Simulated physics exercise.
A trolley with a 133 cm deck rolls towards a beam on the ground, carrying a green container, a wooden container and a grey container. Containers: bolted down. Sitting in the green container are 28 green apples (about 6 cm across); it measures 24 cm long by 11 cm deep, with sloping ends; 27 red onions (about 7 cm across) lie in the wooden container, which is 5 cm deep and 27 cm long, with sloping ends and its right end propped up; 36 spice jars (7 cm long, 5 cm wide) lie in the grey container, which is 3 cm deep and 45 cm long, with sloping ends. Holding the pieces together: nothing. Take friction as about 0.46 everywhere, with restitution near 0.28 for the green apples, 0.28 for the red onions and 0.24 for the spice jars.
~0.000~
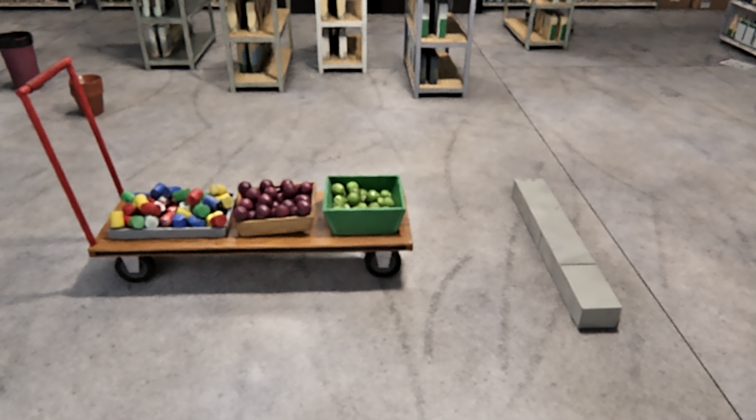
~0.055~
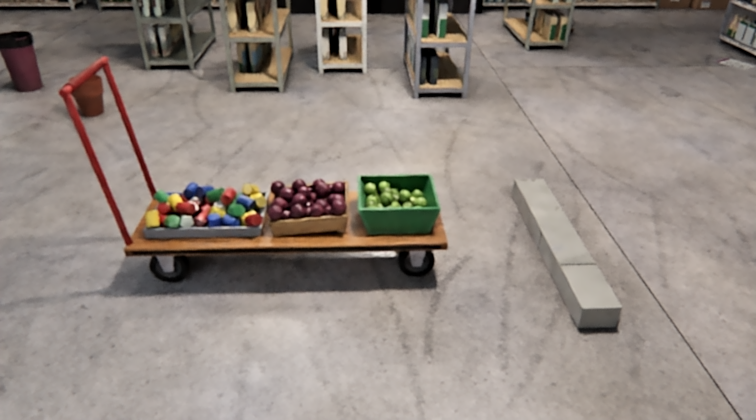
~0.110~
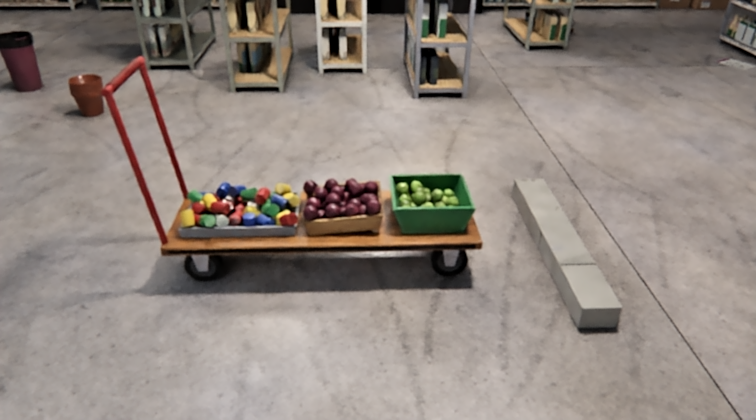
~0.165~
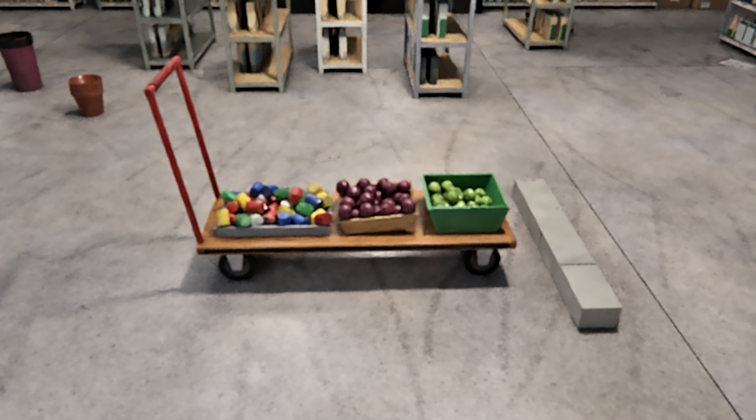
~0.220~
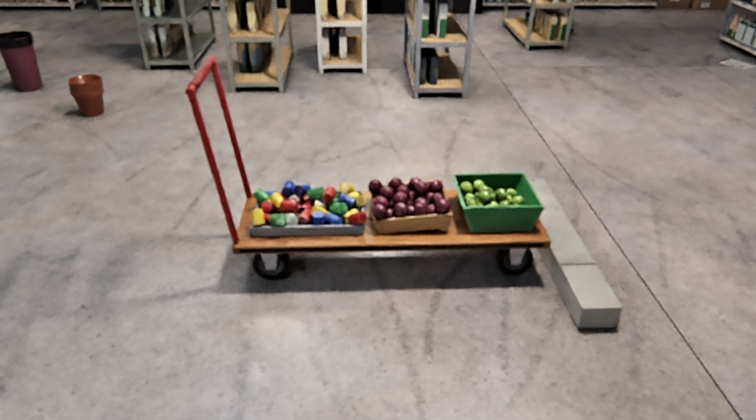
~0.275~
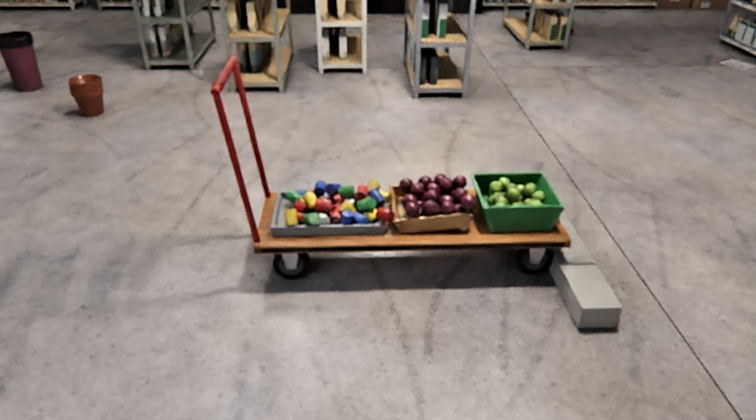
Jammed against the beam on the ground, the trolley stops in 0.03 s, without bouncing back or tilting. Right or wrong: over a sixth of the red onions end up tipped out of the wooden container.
Right.
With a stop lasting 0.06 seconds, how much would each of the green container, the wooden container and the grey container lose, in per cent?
That way you'd get green container at 0, wooden container at 40, and grey container at 50 percent.
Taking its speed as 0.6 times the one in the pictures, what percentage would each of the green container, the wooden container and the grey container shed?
Green container 0, wooden container 20, grey container 20 per cent.
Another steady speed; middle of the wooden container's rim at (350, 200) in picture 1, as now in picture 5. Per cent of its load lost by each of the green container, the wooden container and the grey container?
Result - green container: 0 per cent; wooden container: 10 per cent; grey container: 10 per cent.
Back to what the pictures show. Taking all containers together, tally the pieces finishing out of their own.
Count of pieces - near 30.
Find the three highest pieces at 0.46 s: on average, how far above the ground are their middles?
Height, averaged: Around 44 cm.
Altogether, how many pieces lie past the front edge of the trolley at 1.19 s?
Count: Approx. 2.
After 0.34 s, 0 of 28 out of the green container, 3 of 27 out of the wooden container and 5 of 36 out of the grey container.
After 0.46 s, 1 of 28 out of the green container, 10 of 27 out of the wooden container and 14 of 36 out of the grey container.
After 0.69 s, 1 of 28 out of the green container, 11 of 27 out of the wooden container and 16 of 36 out of the grey container.
Outcome (at 1.19 s), 1 of 28 out of the green container, 11 of 27 out of the wooden container and 16 of 36 out of the grey container. Asked share, 11 of 27, 41 per cent.
